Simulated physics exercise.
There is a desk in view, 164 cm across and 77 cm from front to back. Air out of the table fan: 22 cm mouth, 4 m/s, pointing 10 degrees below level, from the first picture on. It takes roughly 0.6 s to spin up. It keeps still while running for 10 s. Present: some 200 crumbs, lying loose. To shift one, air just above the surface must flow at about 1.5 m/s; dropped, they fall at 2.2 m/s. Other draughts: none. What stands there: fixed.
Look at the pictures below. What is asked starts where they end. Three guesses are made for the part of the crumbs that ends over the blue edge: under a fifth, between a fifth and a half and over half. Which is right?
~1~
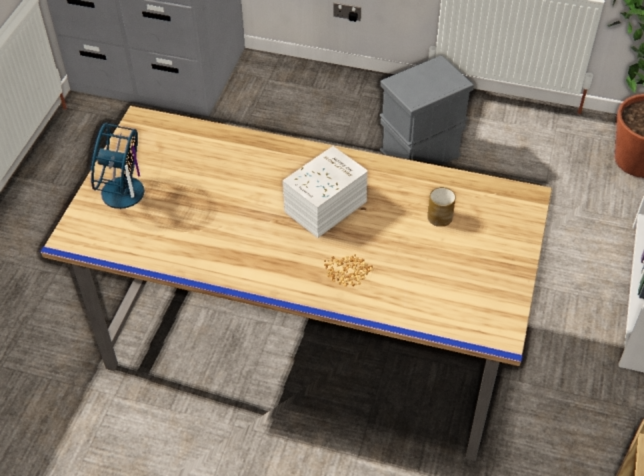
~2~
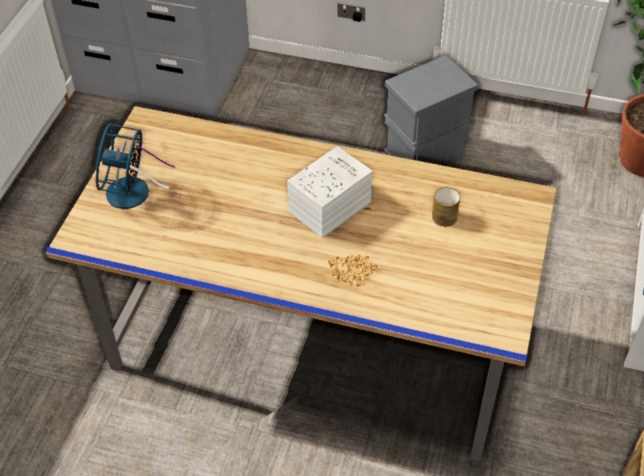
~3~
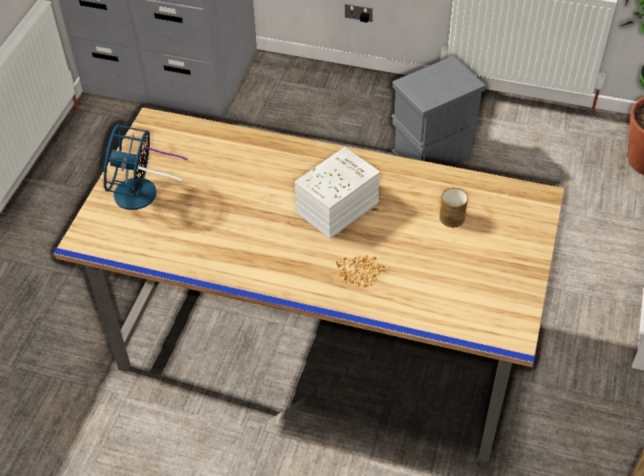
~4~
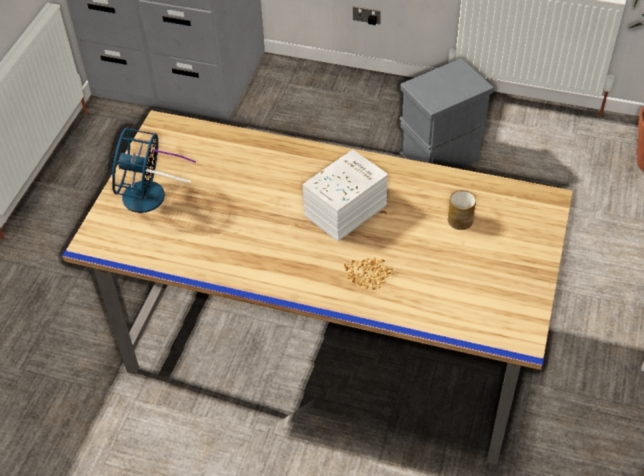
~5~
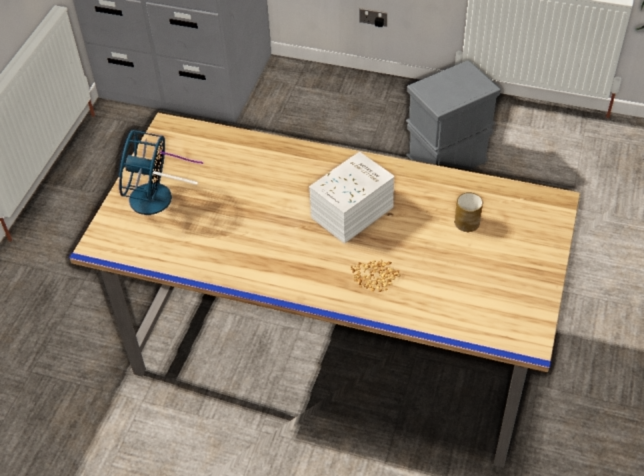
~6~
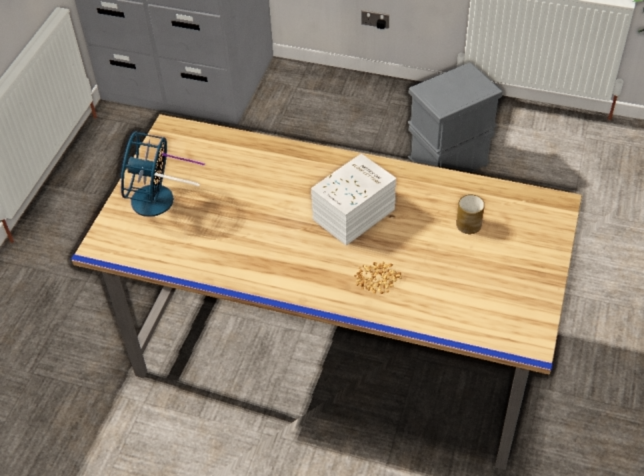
It ends up beyond one half.
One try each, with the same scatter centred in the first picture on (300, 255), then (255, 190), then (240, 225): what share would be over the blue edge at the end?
Roughly 100 %, then 1 %, then 100 %.
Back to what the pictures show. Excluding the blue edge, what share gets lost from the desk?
Roughly 30 per cent.
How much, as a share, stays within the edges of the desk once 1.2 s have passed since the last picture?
Some 30 percent are still there.
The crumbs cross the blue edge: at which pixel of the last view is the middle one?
(454, 348).
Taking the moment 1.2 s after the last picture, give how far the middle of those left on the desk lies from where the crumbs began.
Around 10 cm from the start.
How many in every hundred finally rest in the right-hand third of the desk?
Something close to 2 % ends up there.
Then, 1.2 s after the last picture, 64 % are over the blue edge; the middle of those still in play is near (418, 282); 66 % have settled or left.
Then, 2.4 s after the last picture, 66 % are over the blue edge; 90 % have settled or left.
Then, 4.7 s after the last picture, 66 % are over the blue edge; 96 % have settled or left.
Then, 9.2 s after the last picture, at the end, 66 % are over the blue edge.
